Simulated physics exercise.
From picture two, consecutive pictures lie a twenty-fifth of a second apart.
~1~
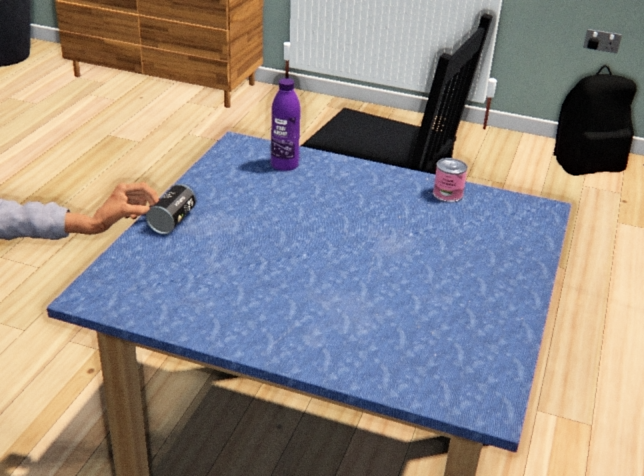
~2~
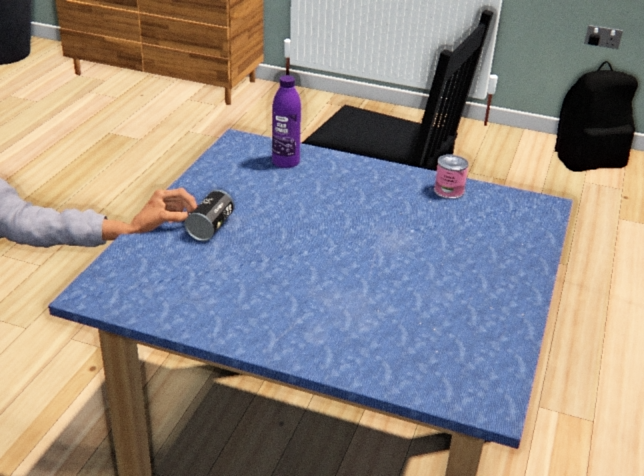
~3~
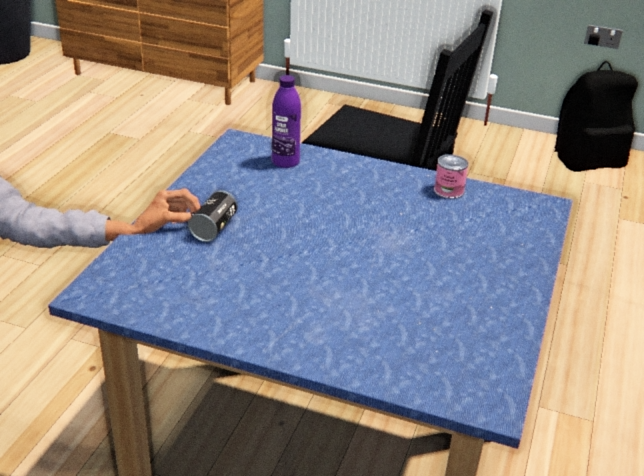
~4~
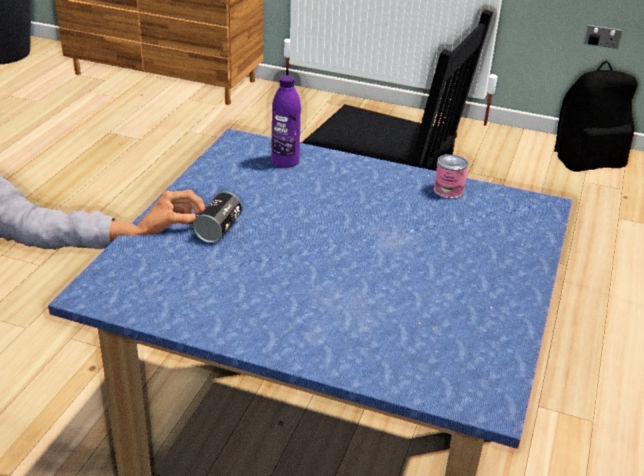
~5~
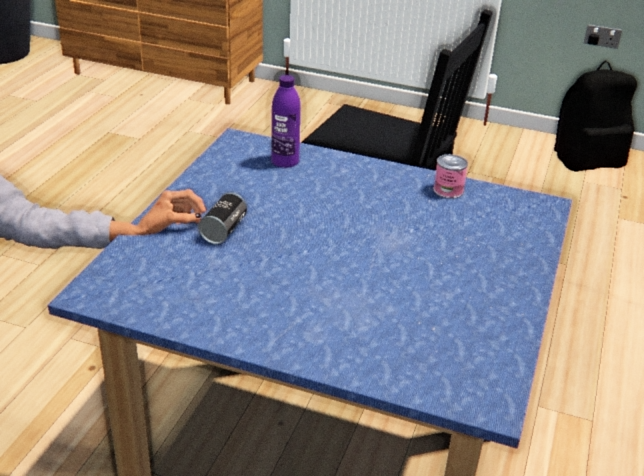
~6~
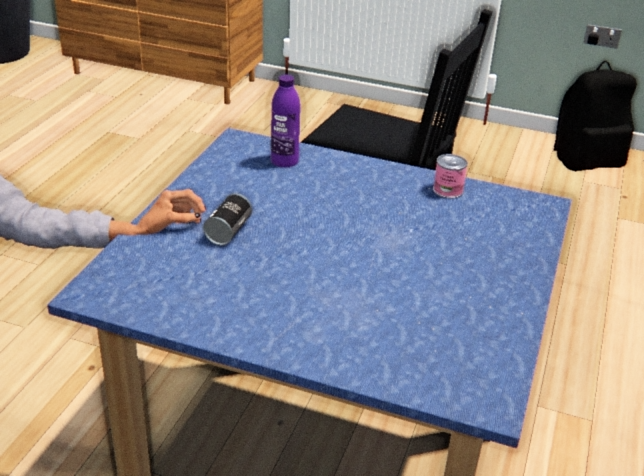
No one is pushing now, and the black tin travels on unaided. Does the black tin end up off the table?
No.
Then, 0.20 s on from there, black tin shifted about its own width near (252, 225).
Then, 0.50 s on from there, black tin shifted well along near (279, 231).
In the end, moved from the start, black tin. At the end, from the last picture's camera, black tin near (301, 236).
